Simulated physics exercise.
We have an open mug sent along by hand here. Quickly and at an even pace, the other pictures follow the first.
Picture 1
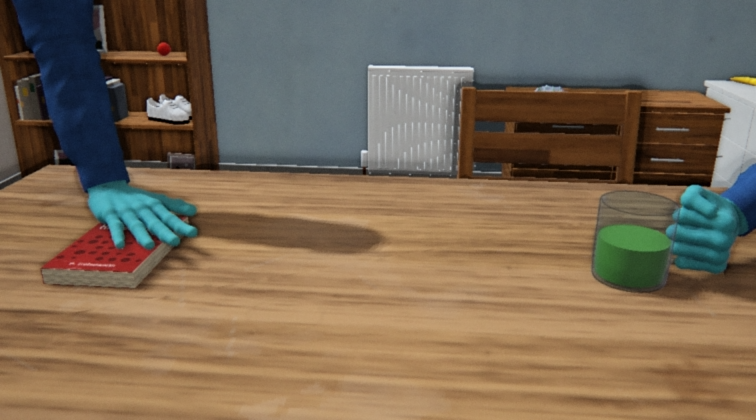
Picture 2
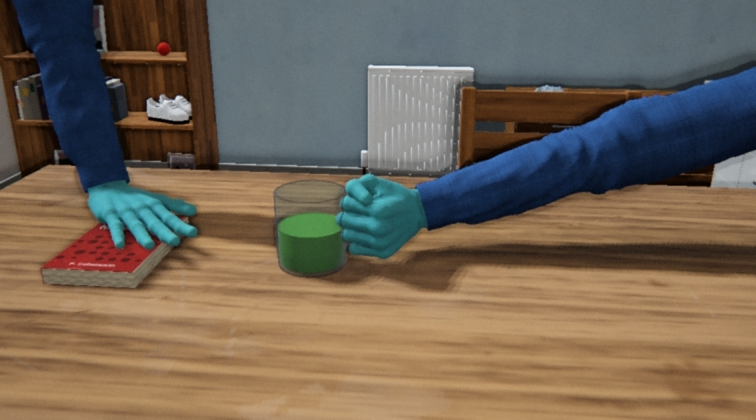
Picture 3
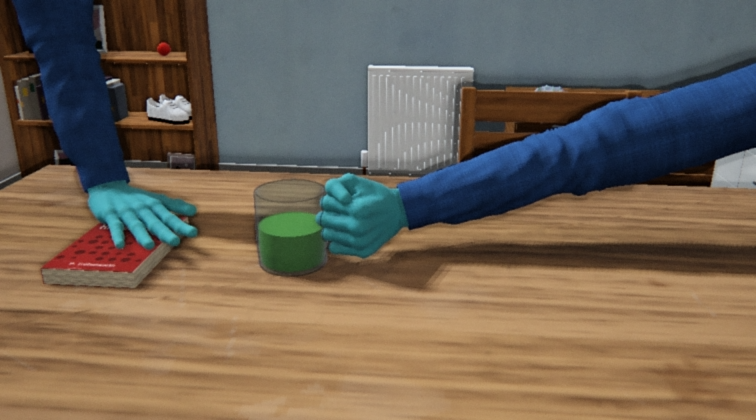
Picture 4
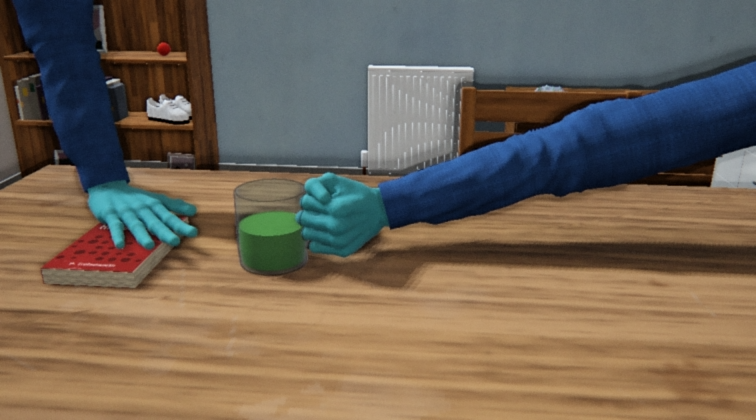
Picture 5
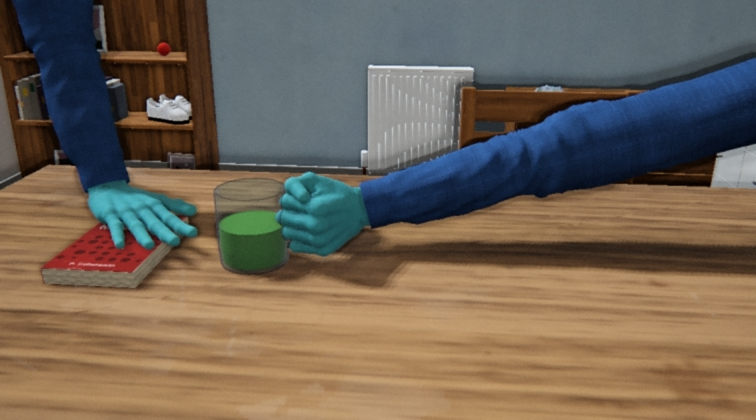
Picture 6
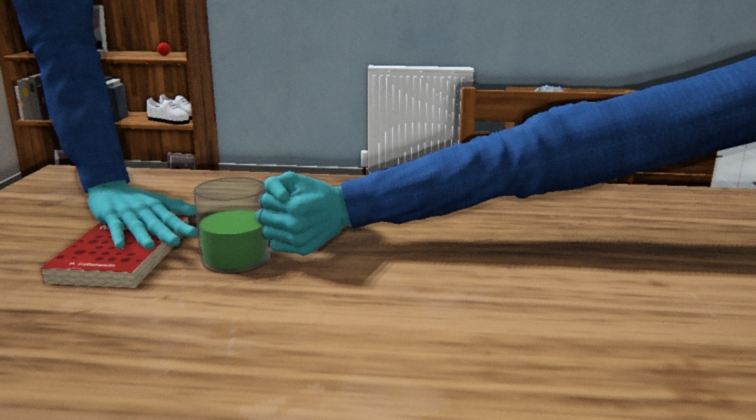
A clear mug about half full of green liquid was moved left across the wooden table by a gloved hand, nearing a red book where another gloved hand rested.
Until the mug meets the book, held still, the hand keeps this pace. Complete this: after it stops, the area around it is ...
After it stops, the area around it is still dry.
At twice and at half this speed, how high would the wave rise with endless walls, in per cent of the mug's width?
About 60 %, then about 15 %.
Soon after, the mug meets the book.
Later, the green juice surges up the wall; the wave climbs under half way to the rim.
In the end, the mug stands at the book; nothing has left it.
